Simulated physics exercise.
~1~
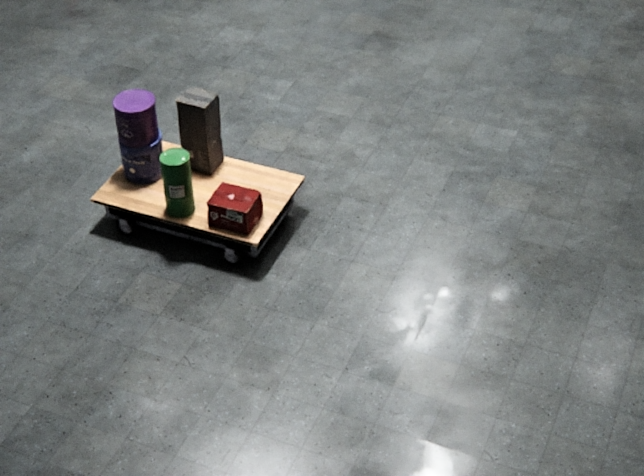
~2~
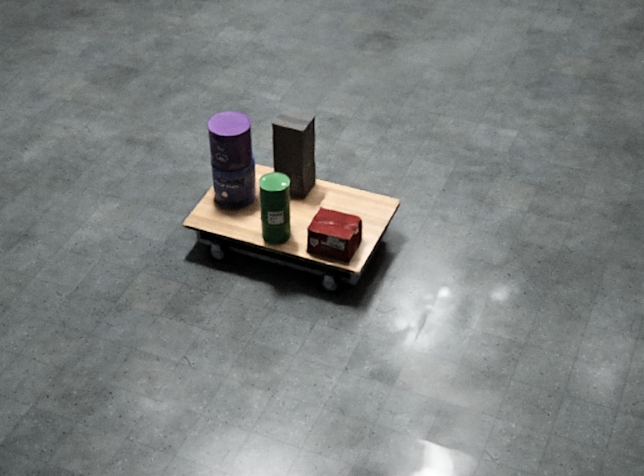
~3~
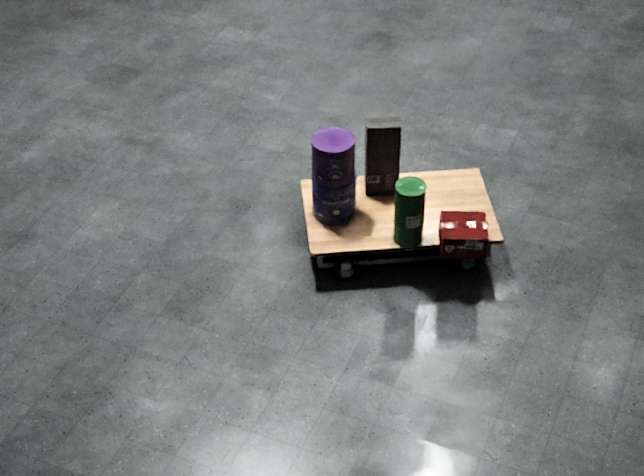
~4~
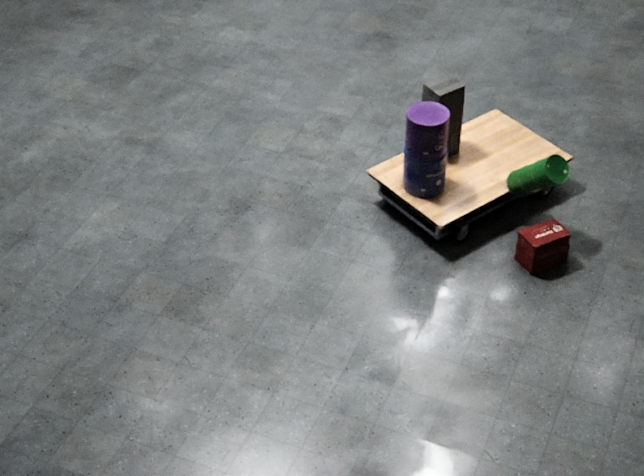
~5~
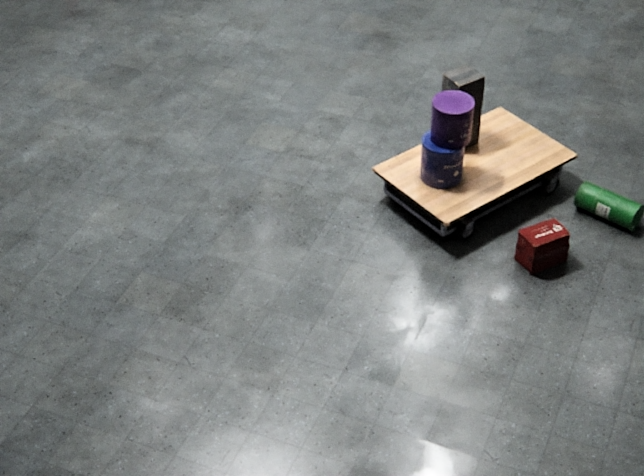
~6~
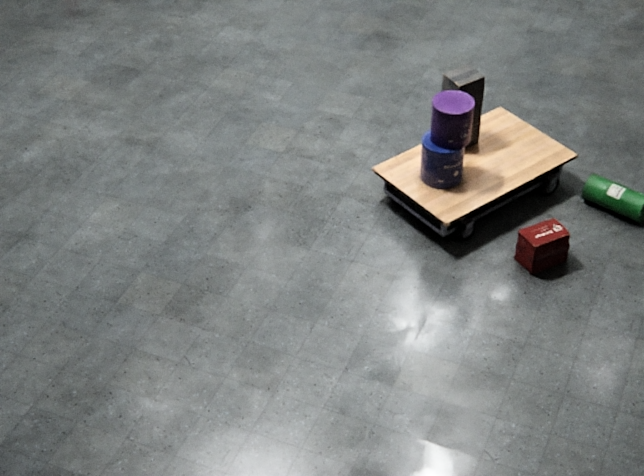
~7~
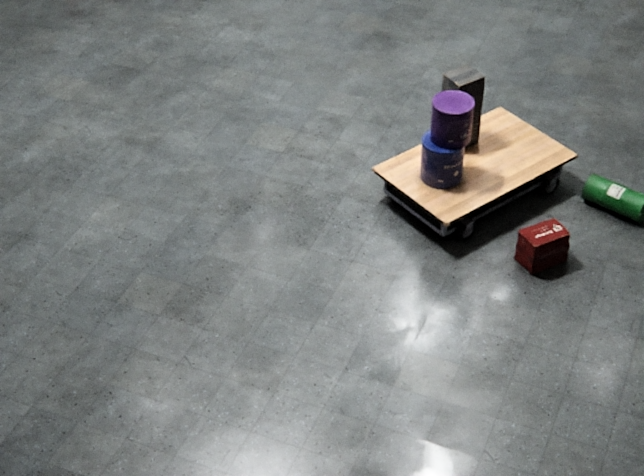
Wheeled wooden cart curving and stopping on a grey floor, shedding a red parcel and green canister while stacked pails shift.
